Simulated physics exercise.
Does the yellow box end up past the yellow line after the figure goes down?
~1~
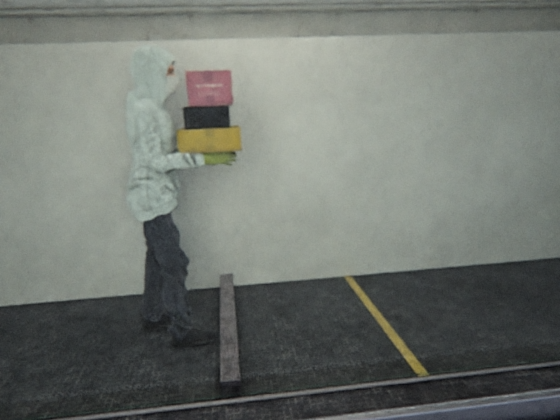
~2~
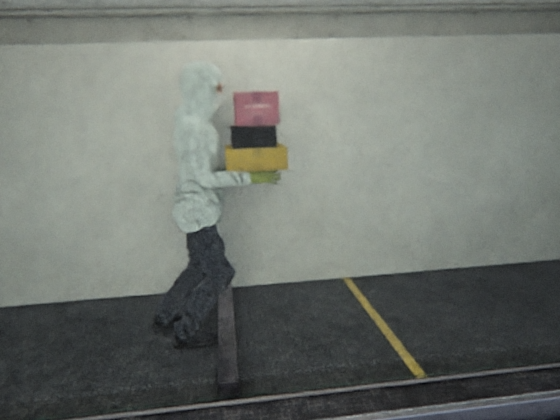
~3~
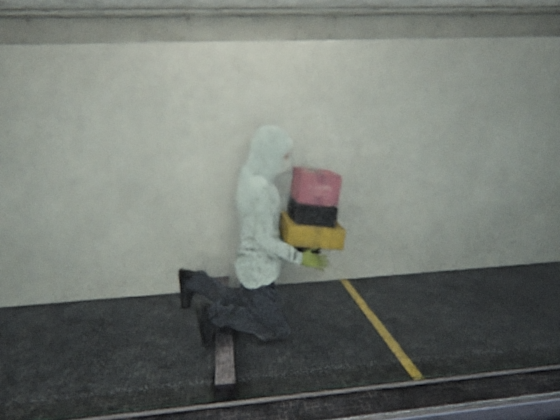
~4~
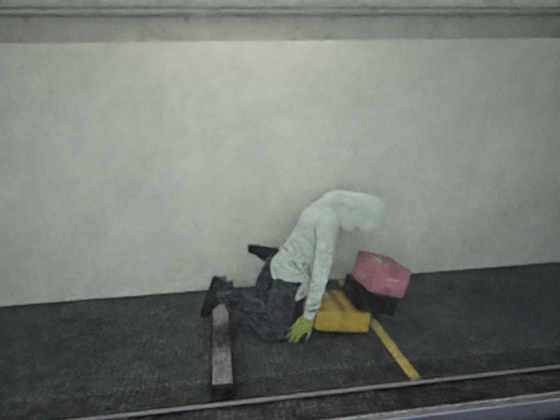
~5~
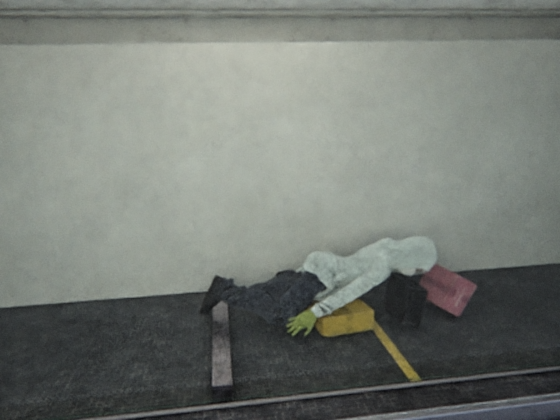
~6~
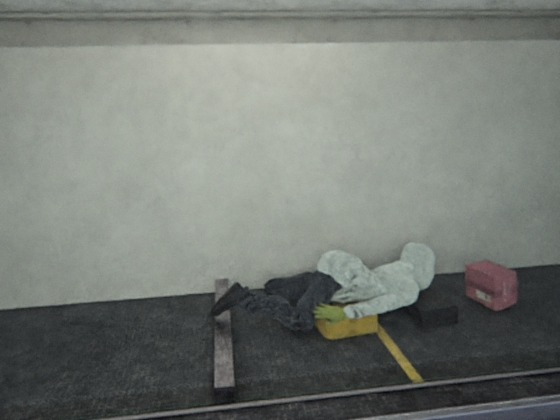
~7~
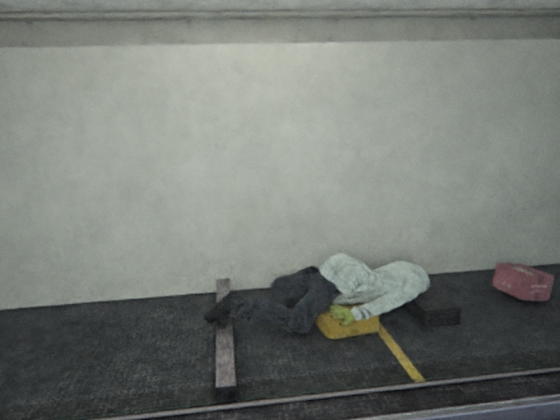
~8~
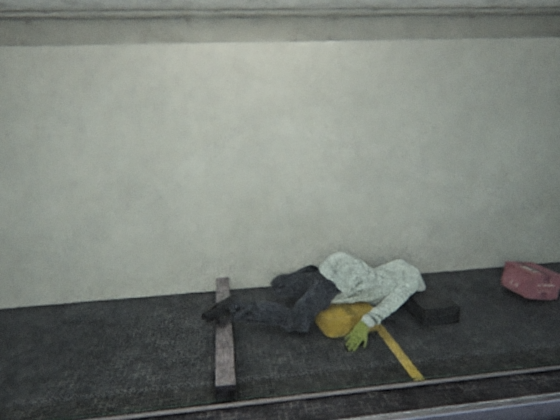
No, the yellow box comes to rest just short of the yellow line, beside the crumpled figure.
